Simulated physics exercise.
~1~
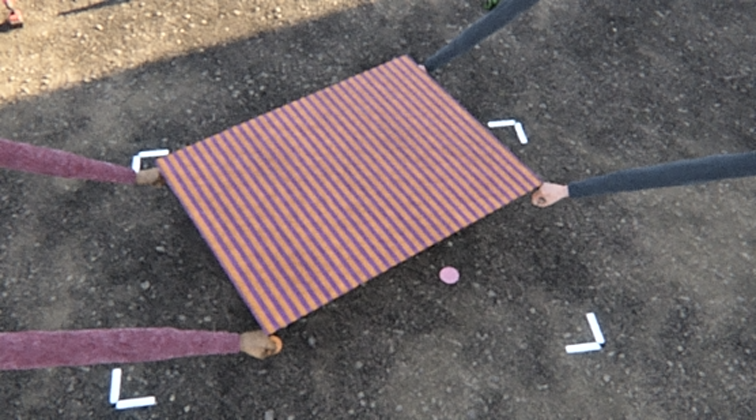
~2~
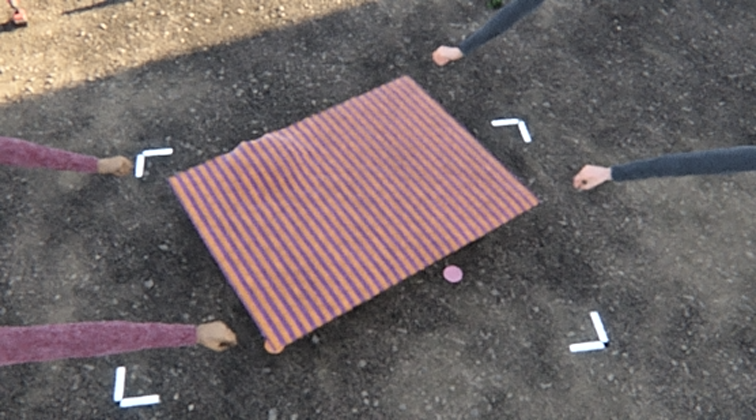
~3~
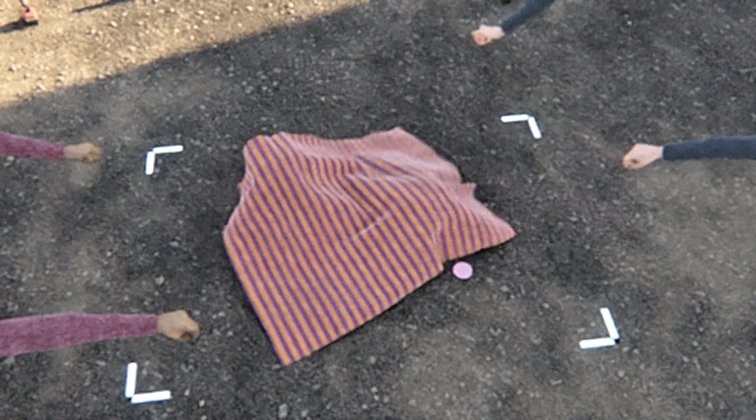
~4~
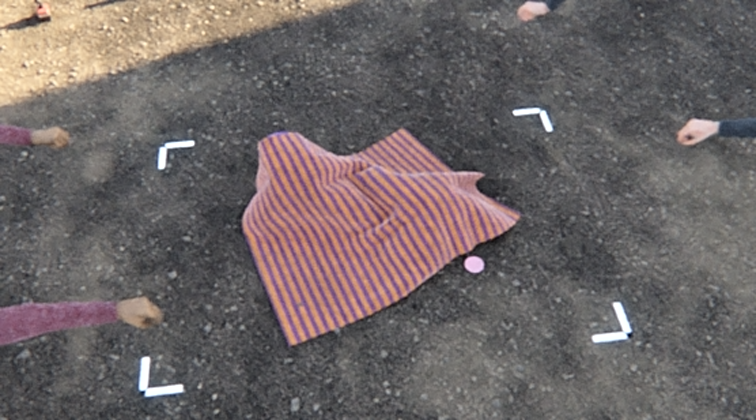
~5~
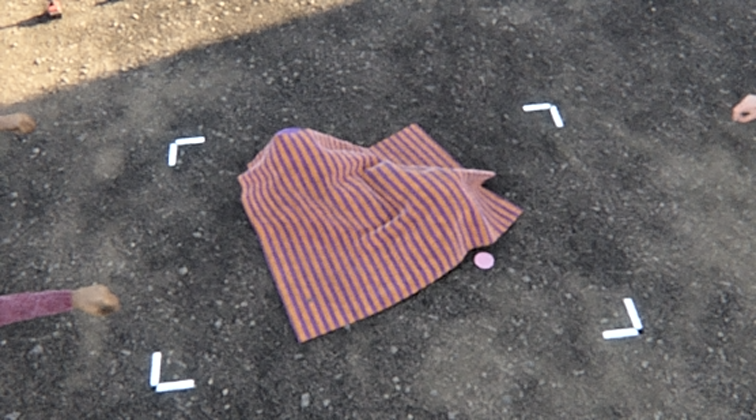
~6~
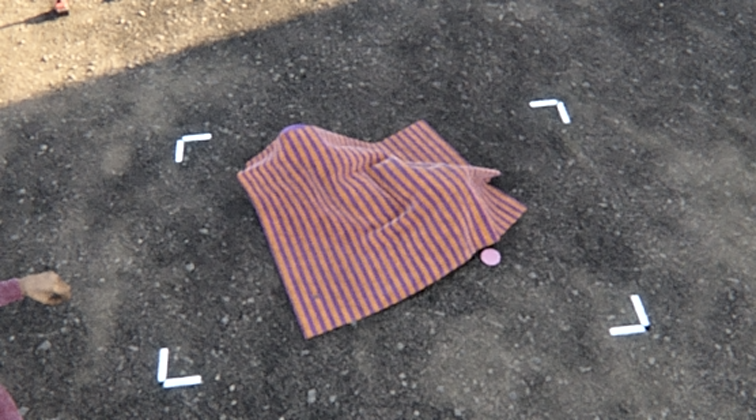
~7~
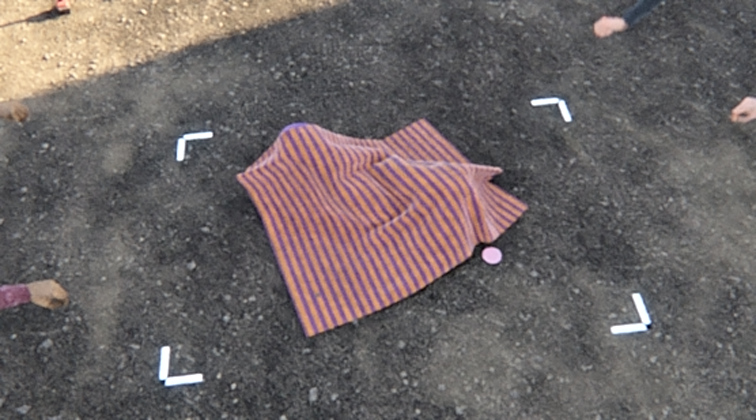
The clip opens with four hands holding an orange and purple striped sheet by its corners above dark, gritty ground, with white corner marks around it and a pink disc near its lower right edge. The hands let go, and the sheet starts to drop. As the arms draw back toward both sides, the cloth sinks and crumples over something raised at its upper left. The view shifts slightly while folds settle across the middle and right. Finally, the sheet lies rumpled and still, the pink disc uncovered beside it, with some hands visible at the edges.
